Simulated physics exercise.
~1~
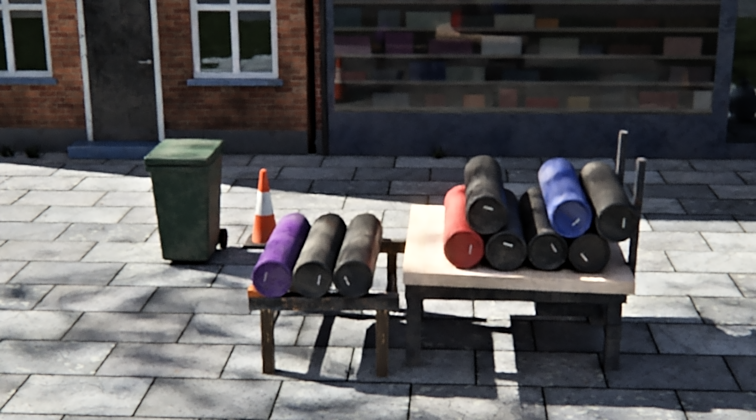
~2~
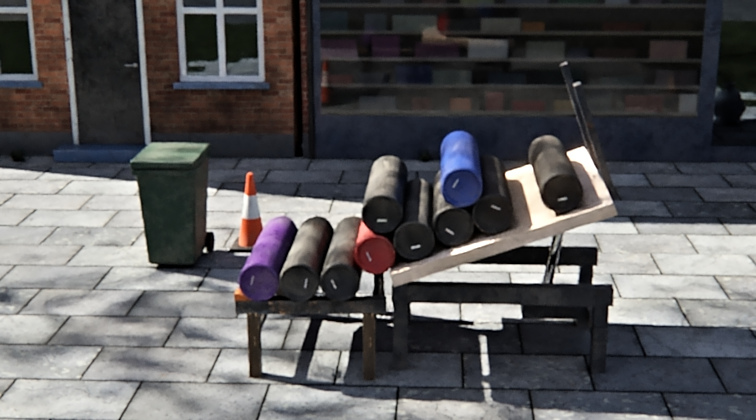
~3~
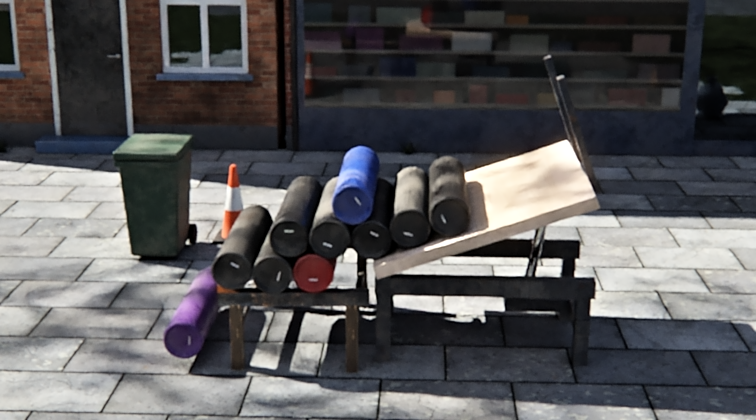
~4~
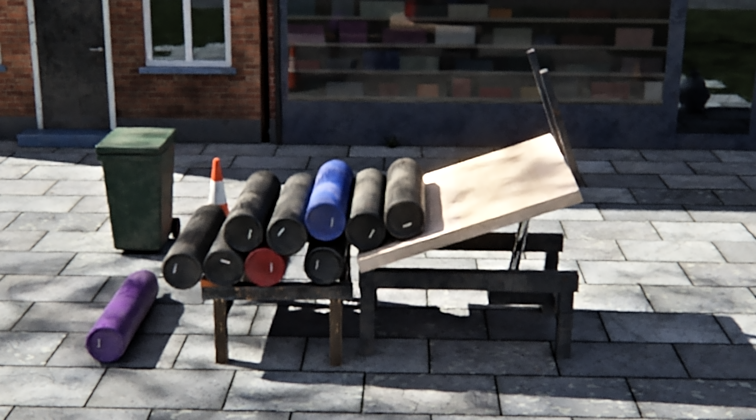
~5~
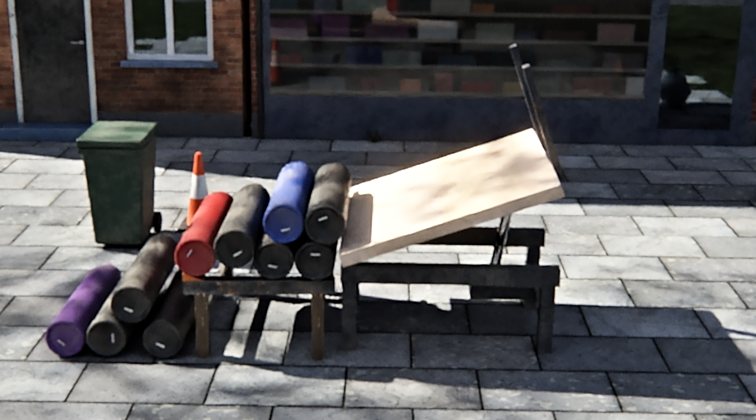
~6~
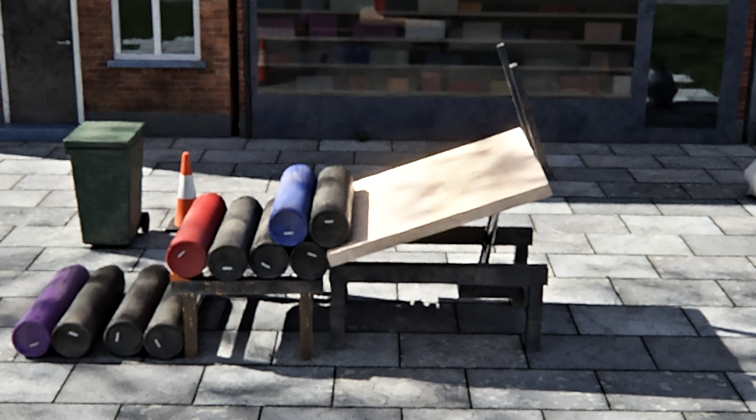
A wooden deck tilts and rolls dark, red and blue cylinders left, pushing four onto the paving.
